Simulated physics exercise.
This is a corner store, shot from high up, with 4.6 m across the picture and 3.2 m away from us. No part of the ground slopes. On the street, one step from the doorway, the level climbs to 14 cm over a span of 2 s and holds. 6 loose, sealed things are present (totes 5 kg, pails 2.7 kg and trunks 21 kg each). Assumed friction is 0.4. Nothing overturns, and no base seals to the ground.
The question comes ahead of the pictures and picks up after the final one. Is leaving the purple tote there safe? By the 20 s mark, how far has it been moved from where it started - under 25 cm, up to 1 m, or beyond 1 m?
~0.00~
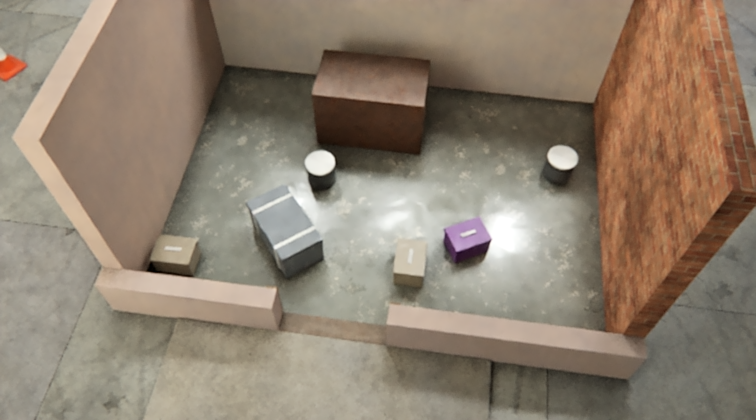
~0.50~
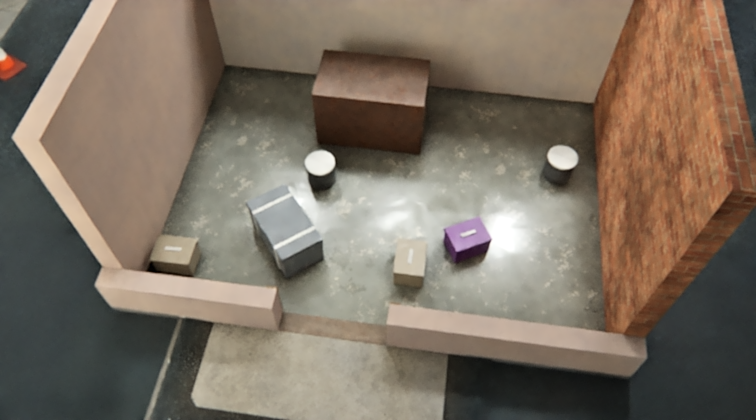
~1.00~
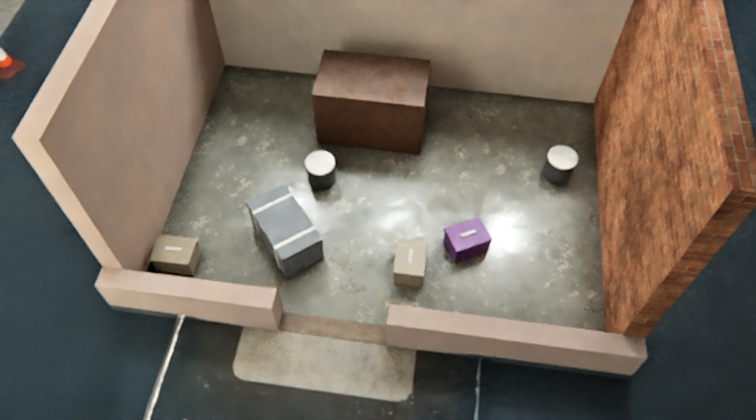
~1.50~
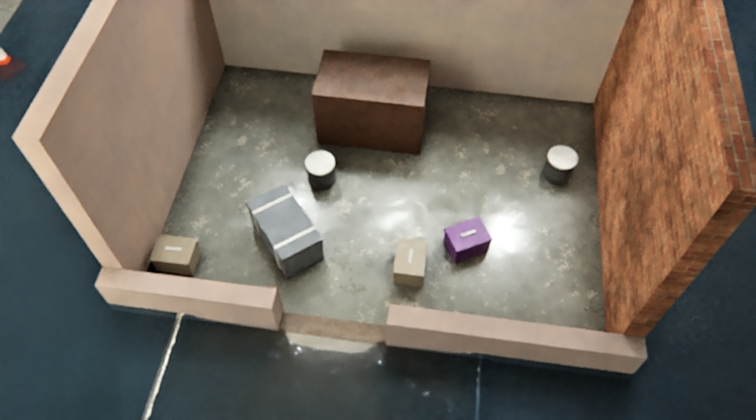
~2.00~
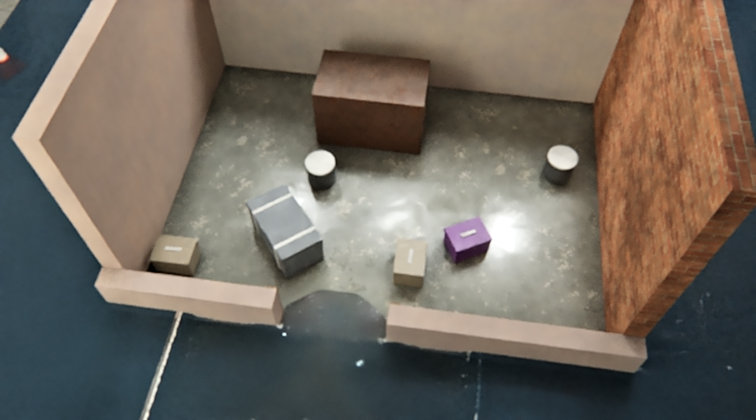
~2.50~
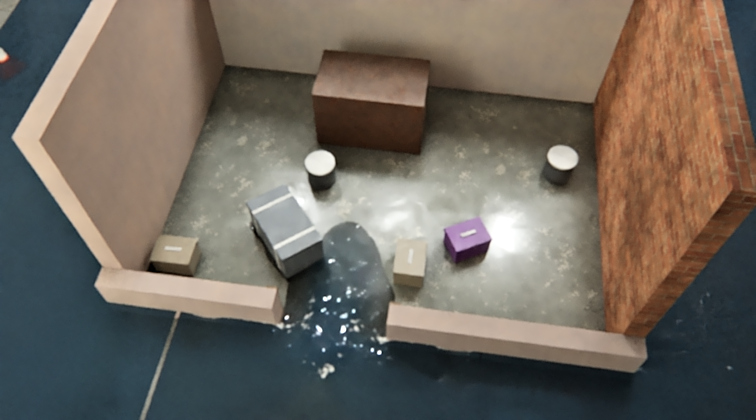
It has been moved up to 1 m.
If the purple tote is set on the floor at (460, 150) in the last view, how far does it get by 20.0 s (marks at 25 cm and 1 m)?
By then it winds up well off.
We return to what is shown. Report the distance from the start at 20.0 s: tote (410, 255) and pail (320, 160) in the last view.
Respectively 120 and 80 cm.
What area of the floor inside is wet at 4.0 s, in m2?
At that time the wet patch spans about 5.0 m2.
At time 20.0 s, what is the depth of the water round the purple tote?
Roughly 8 cm.
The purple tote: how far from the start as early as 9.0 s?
Displacement near 0 cm.
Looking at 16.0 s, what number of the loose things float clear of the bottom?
Count at that moment: 6.
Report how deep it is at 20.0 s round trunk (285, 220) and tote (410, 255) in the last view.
Around 9 cm and 8 cm.
After 4.0 s the purple tote is near (469, 233), 0.0 m from its start, aground; 0 afloat.
After 9.0 s the purple tote is near (470, 233), 0.0 m from its start, aground; 1 afloat.
After 16.0 s the purple tote is near (545, 208), 0.9 m from its start, afloat; 6 afloat.
After 20.0 s the purple tote is near (469, 279), 0.5 m from its start, afloat; 6 afloat.
